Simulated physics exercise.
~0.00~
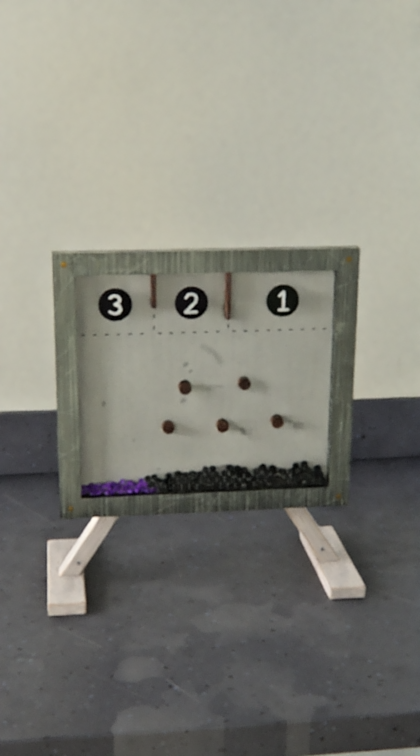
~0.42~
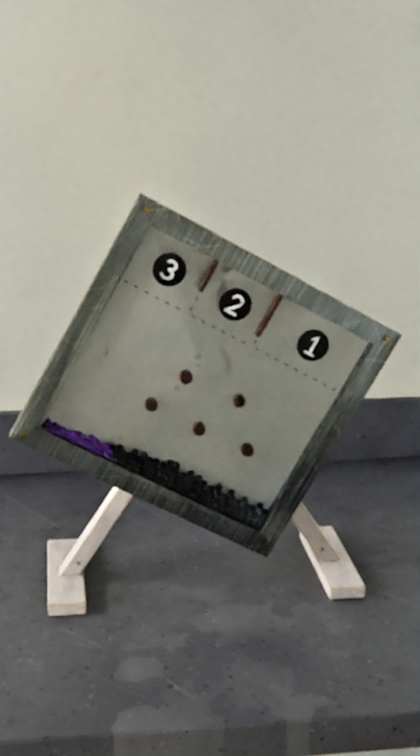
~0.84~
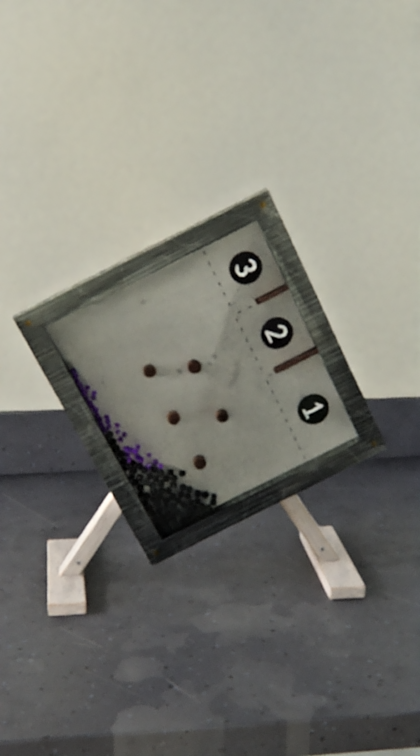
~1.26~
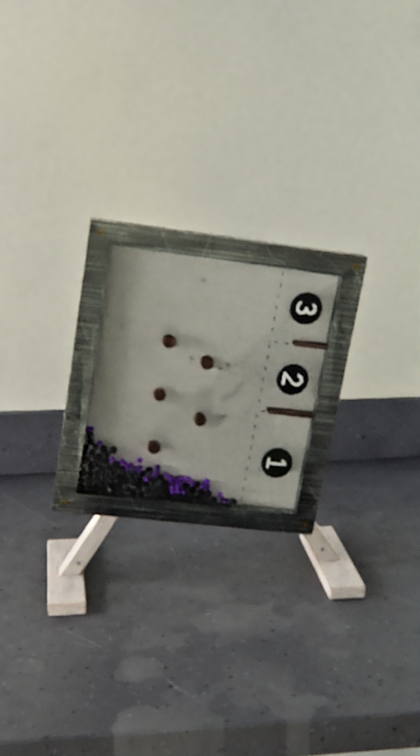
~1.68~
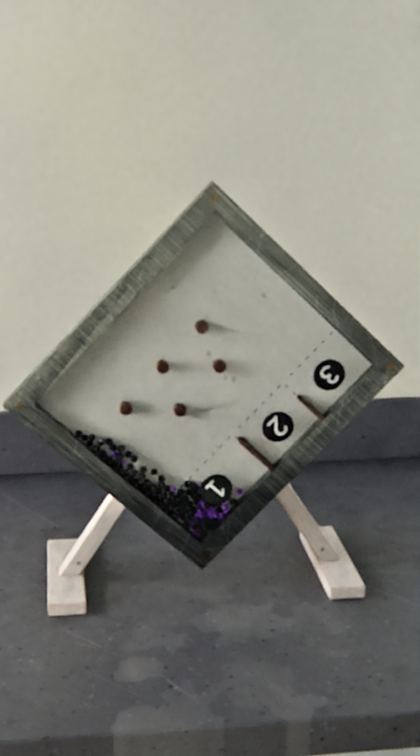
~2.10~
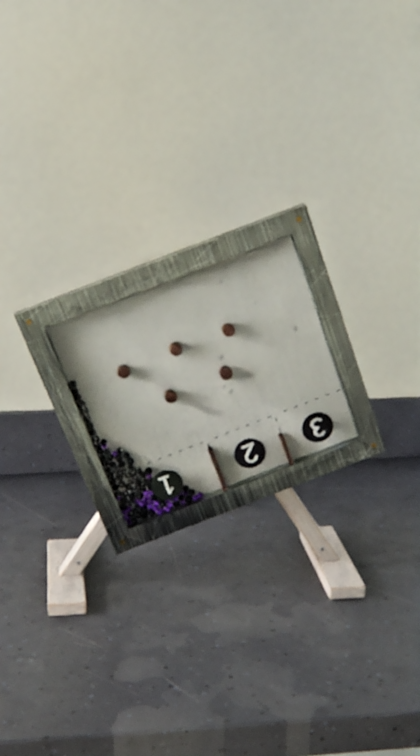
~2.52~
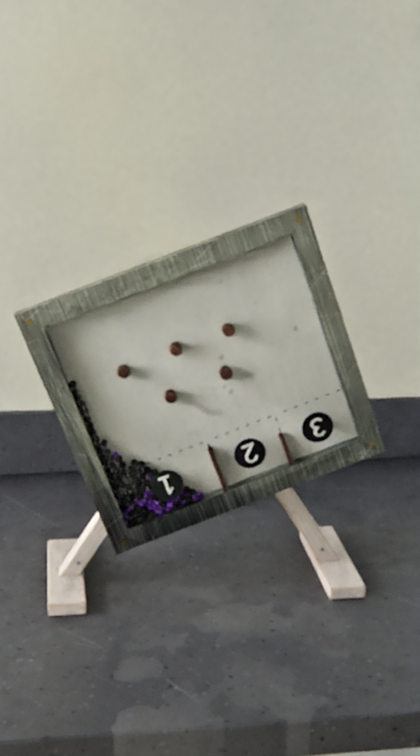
On a gray countertop against a pale wall, a framed clear case holding black and purple beads turned clockwise until nearly upside down, and the beads slid along its sides, ending heaped in the lower left corner, with most of them in pocket one.
